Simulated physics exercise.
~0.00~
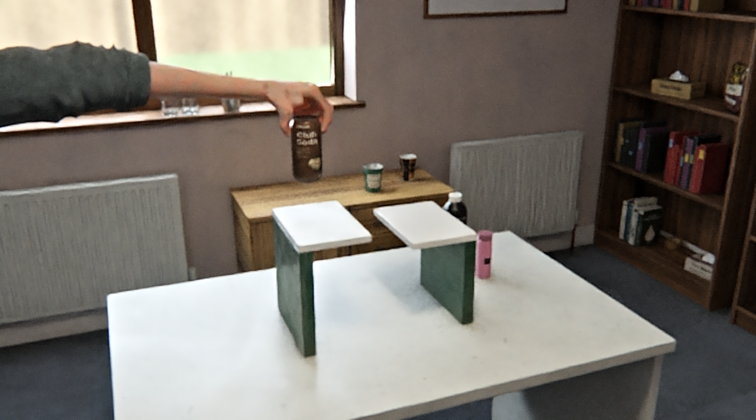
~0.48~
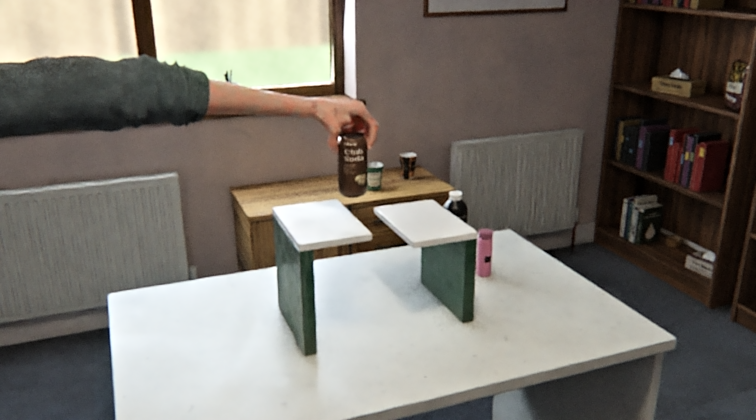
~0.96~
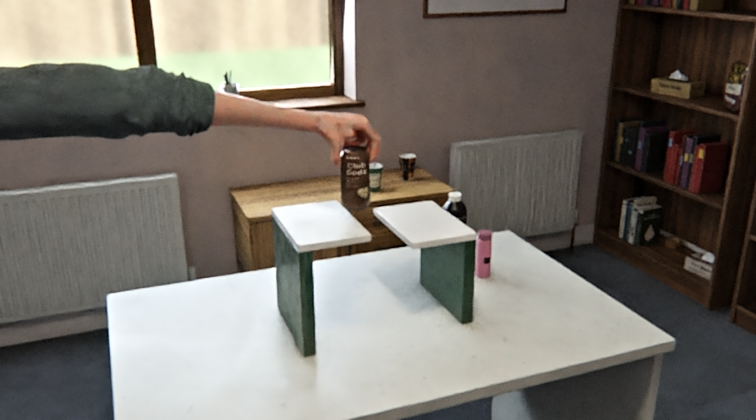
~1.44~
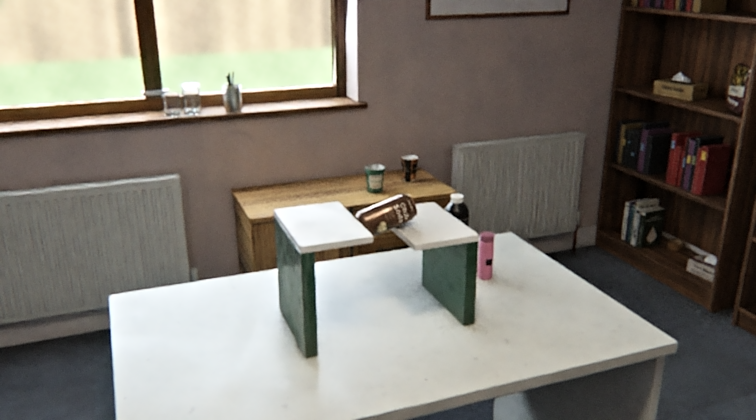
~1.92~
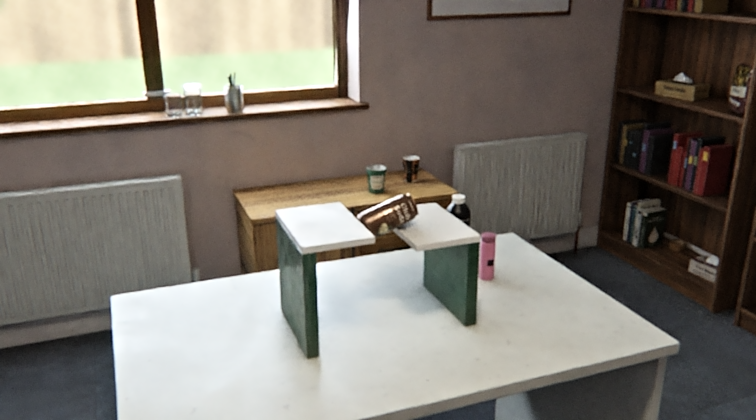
In a room, a hand releases a brown can, which tips and rests across two supports.
